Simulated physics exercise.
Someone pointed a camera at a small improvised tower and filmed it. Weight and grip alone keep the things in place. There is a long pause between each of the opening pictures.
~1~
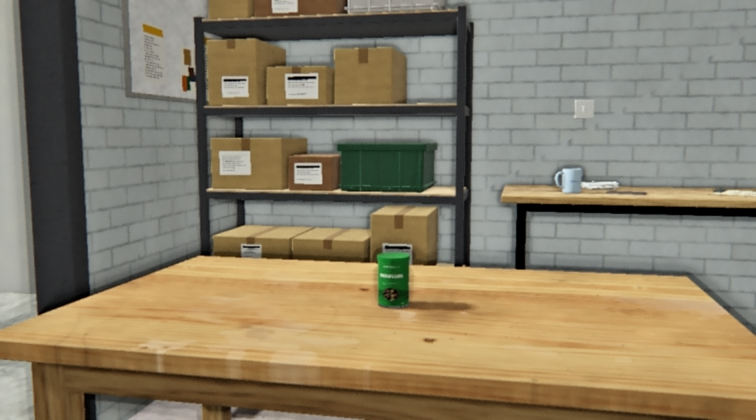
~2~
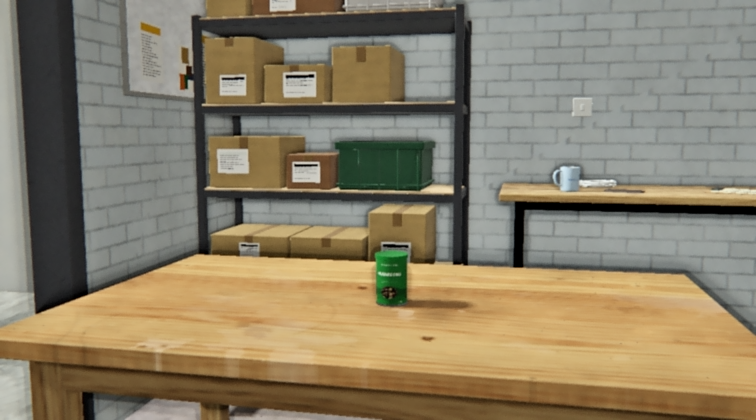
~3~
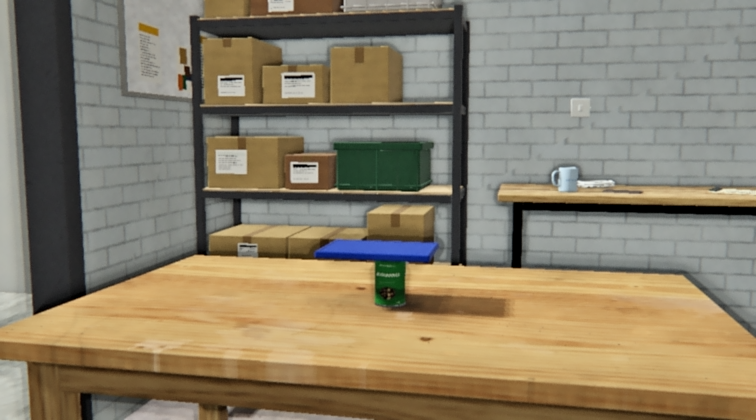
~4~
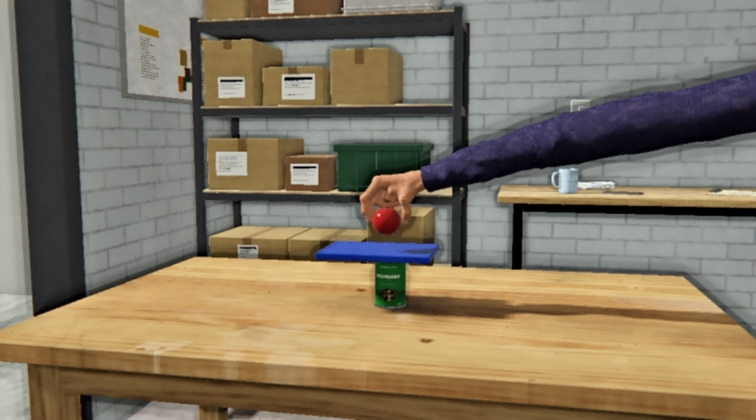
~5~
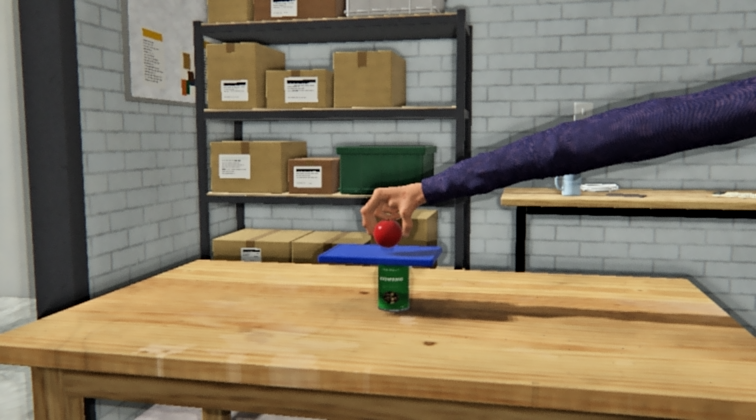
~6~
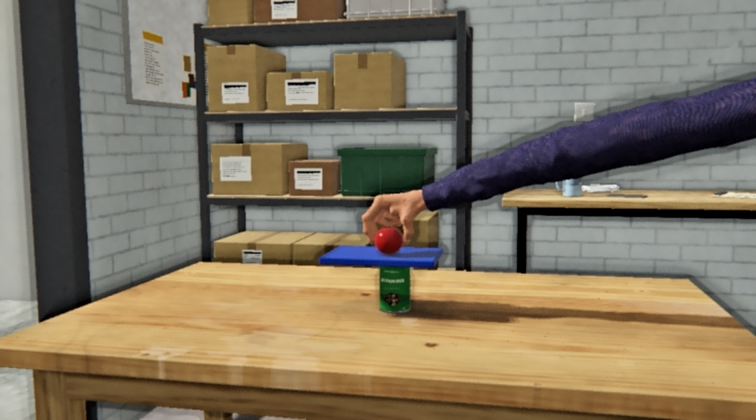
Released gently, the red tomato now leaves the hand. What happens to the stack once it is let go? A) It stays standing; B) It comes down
A, it stays standing.
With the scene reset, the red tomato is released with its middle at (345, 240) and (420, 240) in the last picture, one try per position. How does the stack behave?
It falls the first time and does not fall the second time.
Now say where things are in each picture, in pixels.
The last thing is not in view yet, in the first picture.
The last thing is not in view yet, in the second picture.
The last thing is not in view yet; blue lid (379, 250), in the third picture.
Coming down; red tomato (387, 221); blue lid (379, 252), in the fourth picture.
Coming down; red tomato (388, 234); blue lid (382, 254), in the fifth picture.
Set down, still held; red tomato (389, 240); blue lid (383, 256), in the sixth picture.
Then, 0.20 s after the last picture, nothing has stirred.
Then, 0.60 s after the last picture, red tomato resting near (389, 241).
At rest, all 3 in place. Seen from the same camera at the end, red tomato near (389, 241). The stack stays up.
